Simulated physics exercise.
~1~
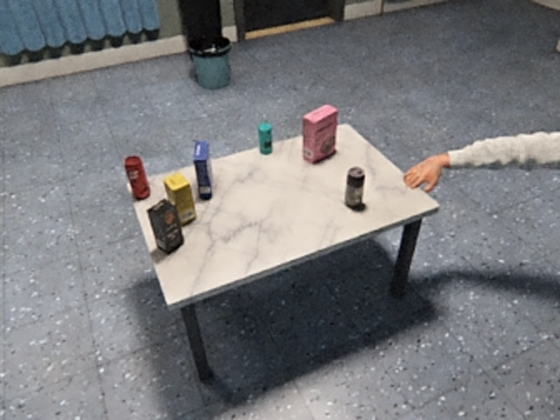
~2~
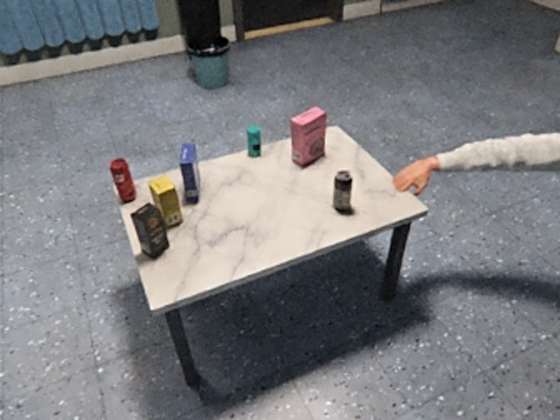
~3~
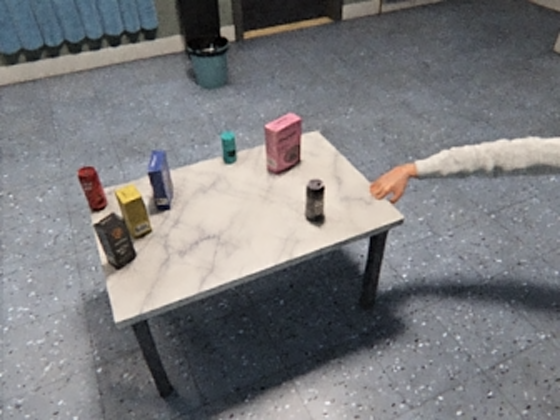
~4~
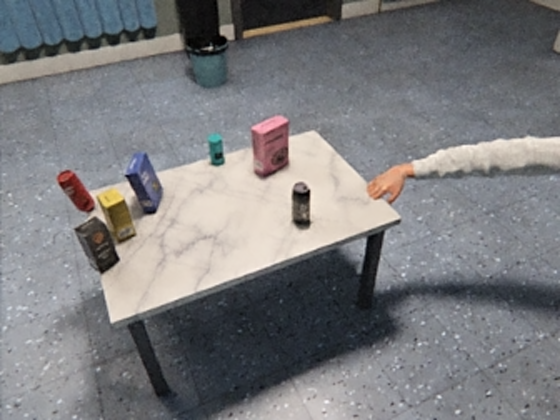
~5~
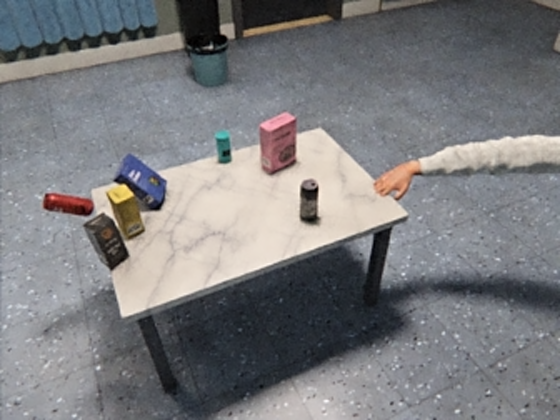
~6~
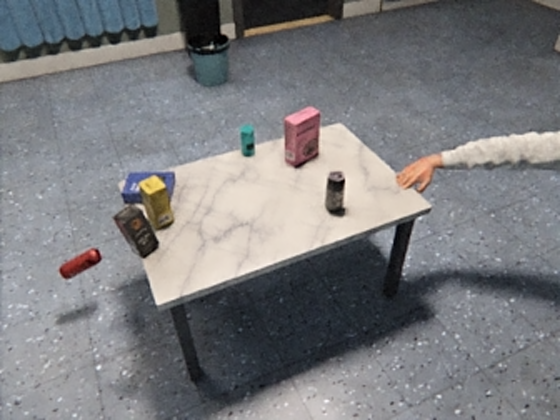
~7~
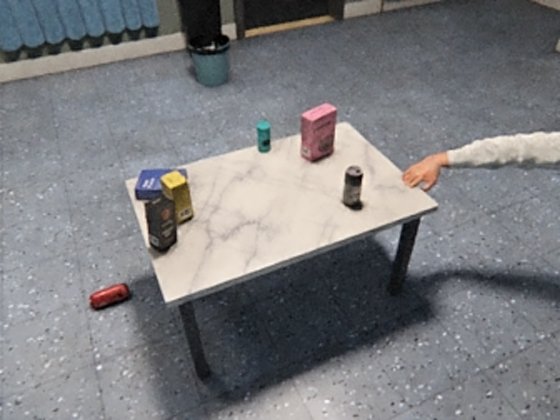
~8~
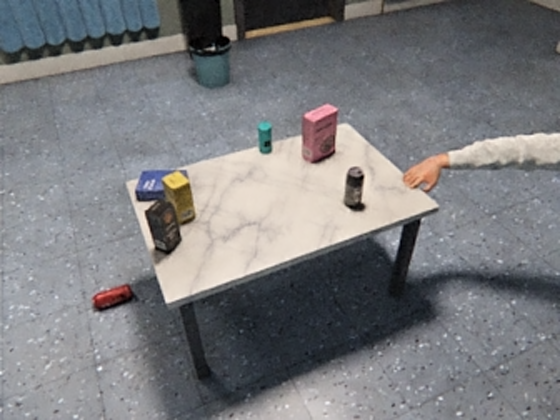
A hand in a pale fuzzy sleeve, gripping the right edge of a marble-topped table on a speckled blue floor, seen from above, pulls the table left. Red, black, yellow and blue items stand near its left end, a turquoise container and pink box toward the back, and a dark can nearer the hand. The red can and blue packet start to lean. The table then moves back right, and the red can drops off the left side while the blue packet topples. Finally, the can lies on the floor, the packet lies on the tabletop, and the other five items stand upright.
